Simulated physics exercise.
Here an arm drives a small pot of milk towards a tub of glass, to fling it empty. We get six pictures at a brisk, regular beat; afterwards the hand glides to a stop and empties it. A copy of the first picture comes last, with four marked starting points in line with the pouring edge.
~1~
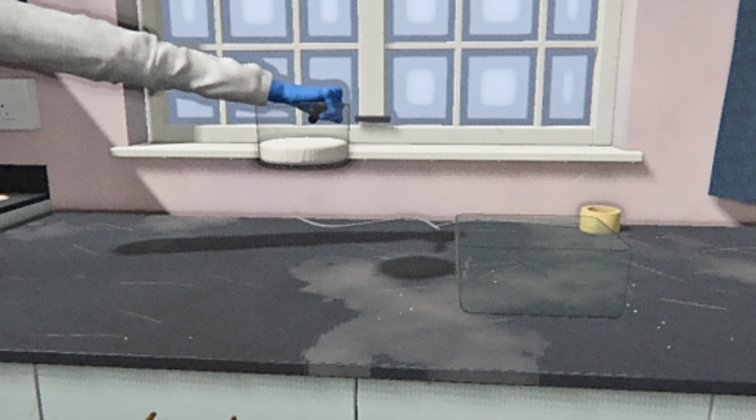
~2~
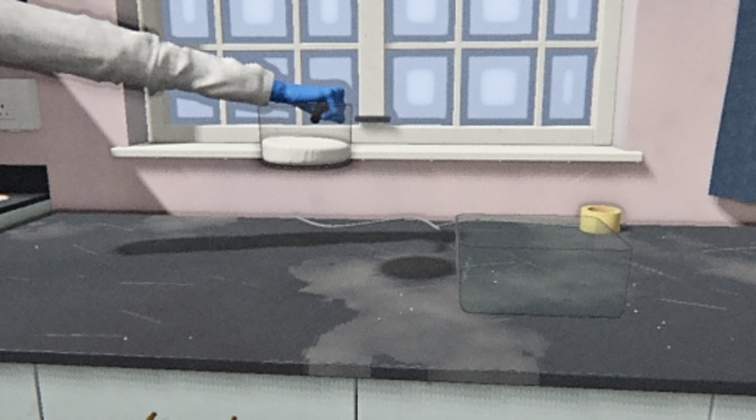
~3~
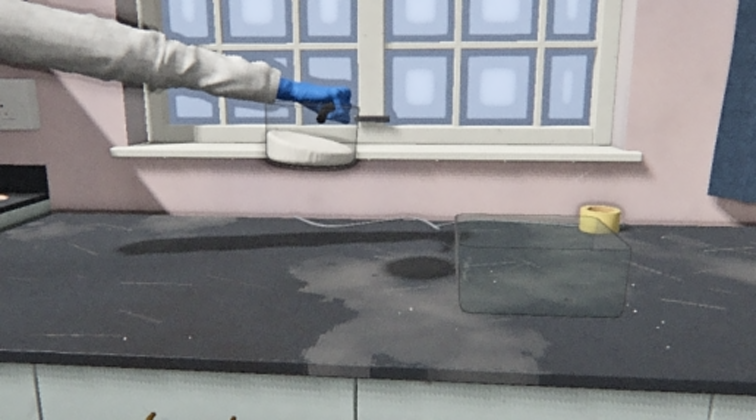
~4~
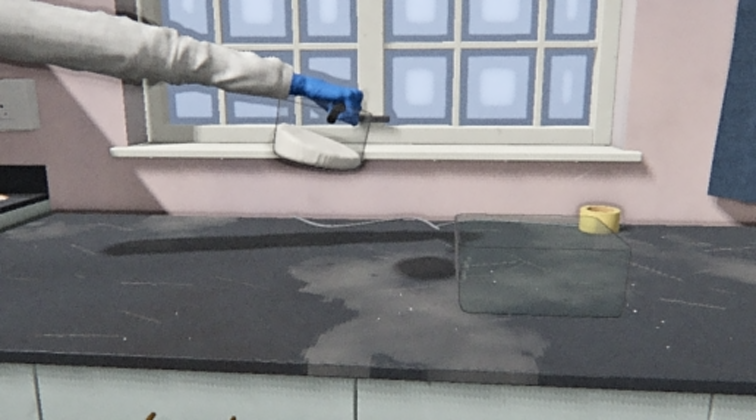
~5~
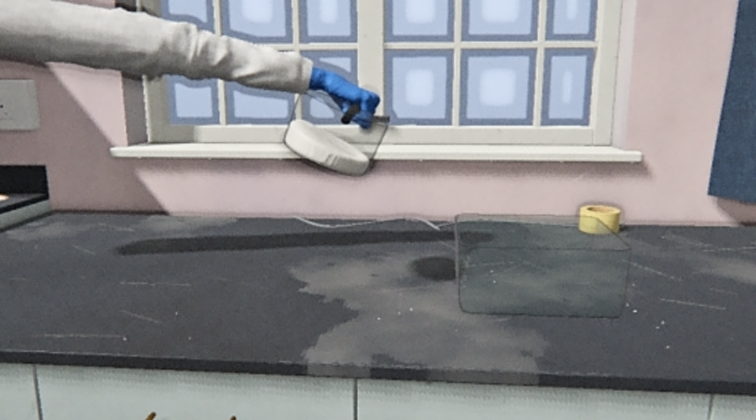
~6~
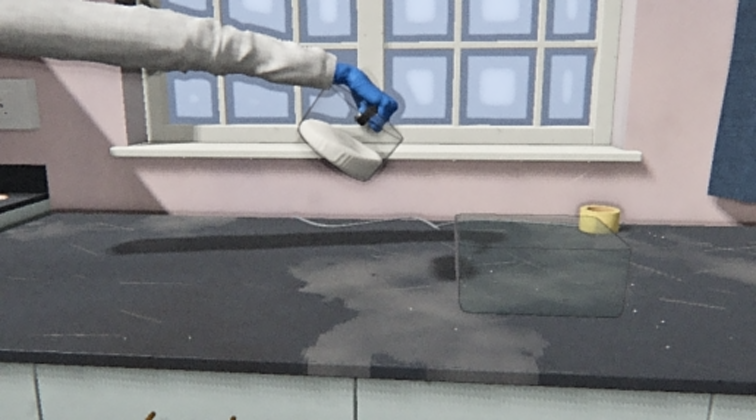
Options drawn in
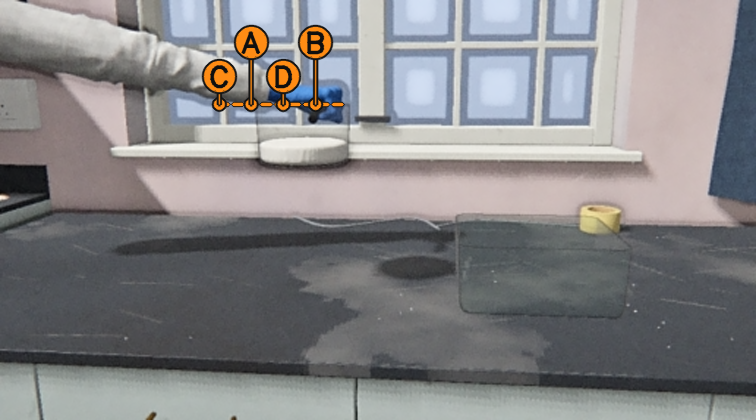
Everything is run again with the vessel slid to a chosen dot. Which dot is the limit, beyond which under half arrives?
The limit is B.
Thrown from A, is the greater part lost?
Yes.
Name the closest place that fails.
The answer is D.
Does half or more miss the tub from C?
Yes, it does.
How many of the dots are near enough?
One of the four.
On the marked copy, A at (251, 104); B at (315, 104); C at (219, 104); D at (283, 104).
With A, about 0 % lands in the tub, 97 % falls short and 3 % goes beside or beyond.
With B, about 64 % lands in the tub, 16 % falls short and 19 % goes beside or beyond.
With C, about 0 % lands in the tub, 100 % falls short.
With D, about 10 % lands in the tub, 86 % falls short and 4 % goes beside or beyond.
